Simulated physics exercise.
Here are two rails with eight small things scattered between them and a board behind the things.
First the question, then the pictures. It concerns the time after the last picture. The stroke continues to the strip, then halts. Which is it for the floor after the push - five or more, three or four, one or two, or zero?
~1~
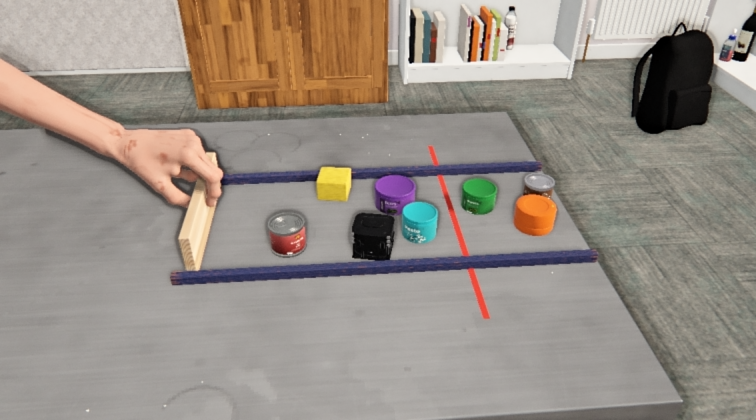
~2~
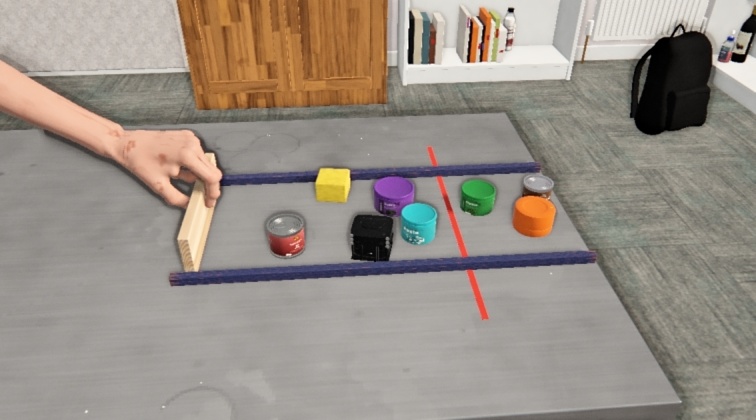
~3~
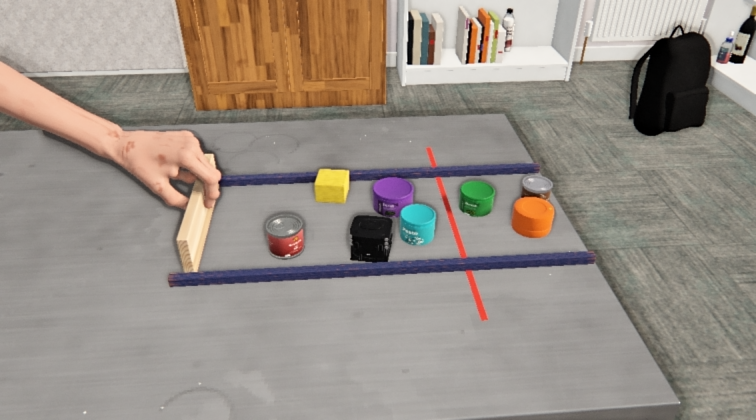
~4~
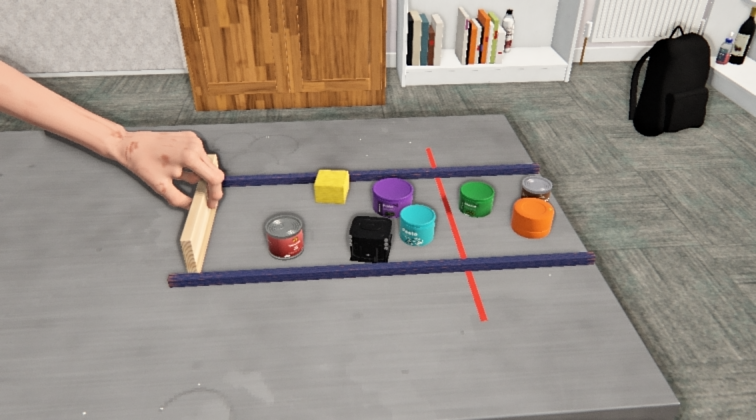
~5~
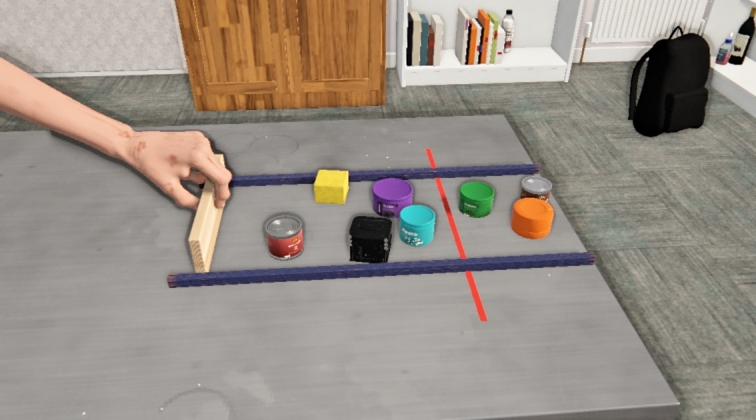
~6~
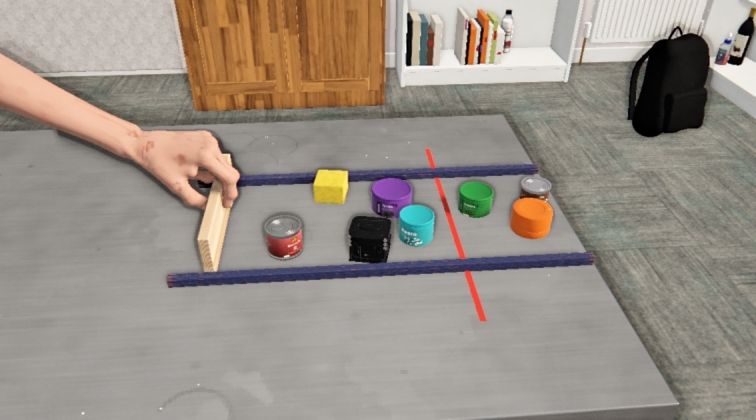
Once the board stops, zero pieces are missing from the table.
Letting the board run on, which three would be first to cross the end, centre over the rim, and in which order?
First the brown pot, next the orange lid, last the green tub.
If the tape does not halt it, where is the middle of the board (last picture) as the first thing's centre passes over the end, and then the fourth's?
At (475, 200) for the first, at (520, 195) for the fourth.
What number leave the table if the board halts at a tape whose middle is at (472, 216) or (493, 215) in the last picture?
It would be 0 and 1.
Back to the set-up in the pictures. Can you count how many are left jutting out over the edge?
0 overhanging.
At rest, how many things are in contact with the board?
Contact count: 3.
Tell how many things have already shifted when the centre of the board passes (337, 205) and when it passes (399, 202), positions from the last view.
Note: First position 3; second position 5.
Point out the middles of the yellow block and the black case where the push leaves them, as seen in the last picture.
Answer: First (455, 180), after that (510, 235).
Soon after, none off yet; brown pot at rest near (535, 193); orange lid at rest near (531, 218); green tub at rest near (475, 200).
In the end, the number that fall off is zero.
